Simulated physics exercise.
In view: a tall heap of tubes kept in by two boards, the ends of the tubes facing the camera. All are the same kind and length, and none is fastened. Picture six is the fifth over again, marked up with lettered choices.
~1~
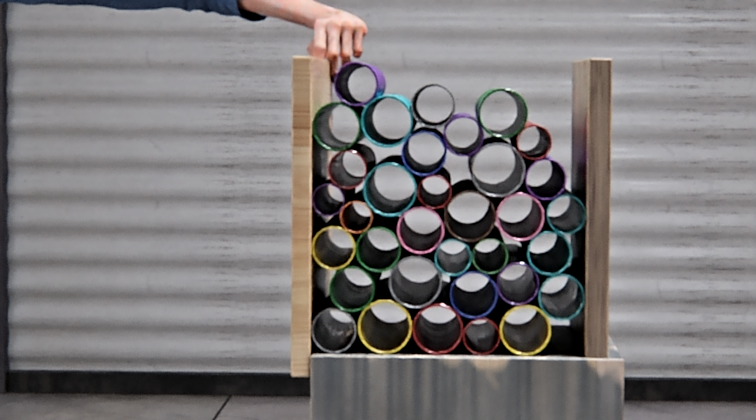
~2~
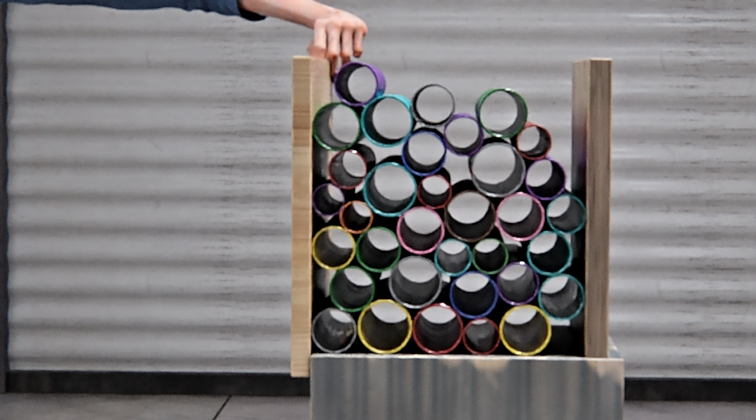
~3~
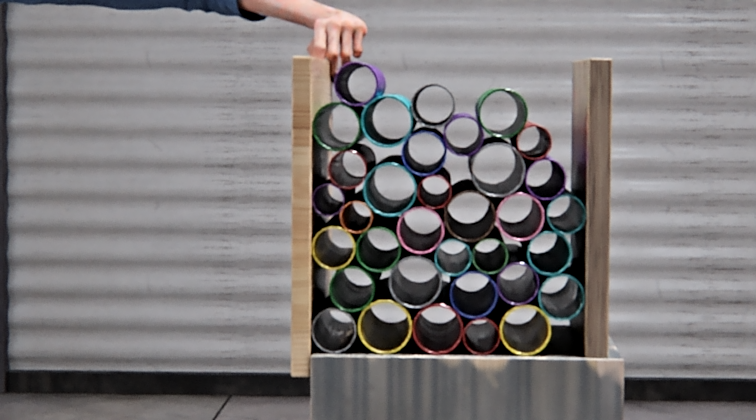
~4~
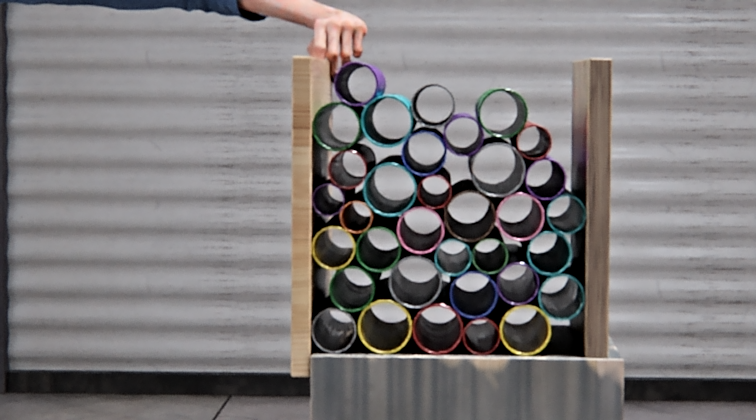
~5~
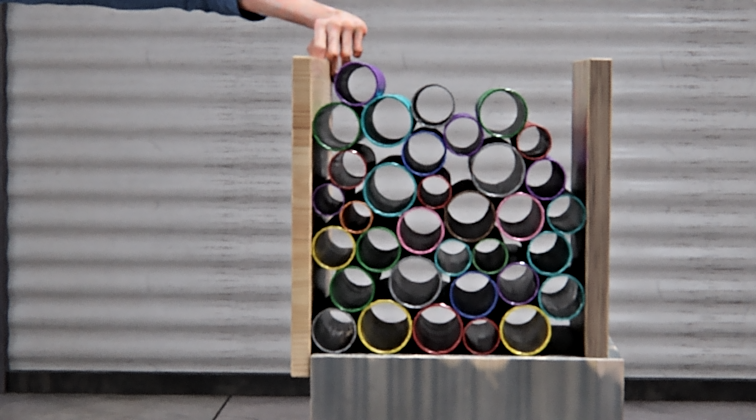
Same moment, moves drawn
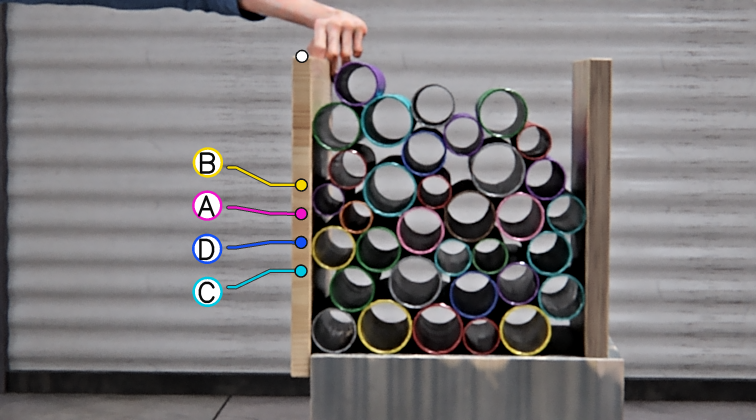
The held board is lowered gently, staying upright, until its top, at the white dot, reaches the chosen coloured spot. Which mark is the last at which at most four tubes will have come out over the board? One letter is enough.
No lower than A.
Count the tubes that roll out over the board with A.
The count is two.
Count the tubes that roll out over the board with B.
The count is two.
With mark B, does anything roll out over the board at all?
Yes, at B.
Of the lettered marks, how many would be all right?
Two of them.
On the marked copy, A at (301, 214); B at (301, 185); C at (301, 271); D at (301, 243); the white dot at (302, 56).
Taking A. A third of the way, top of the board (312, 128).
Two thirds of the way, top of the board (312, 209).
When it is over, top of the board (312, 214), two out over the board.
As for the rest, B two out over the board; C more than four out over the board; D more than four out over the board.
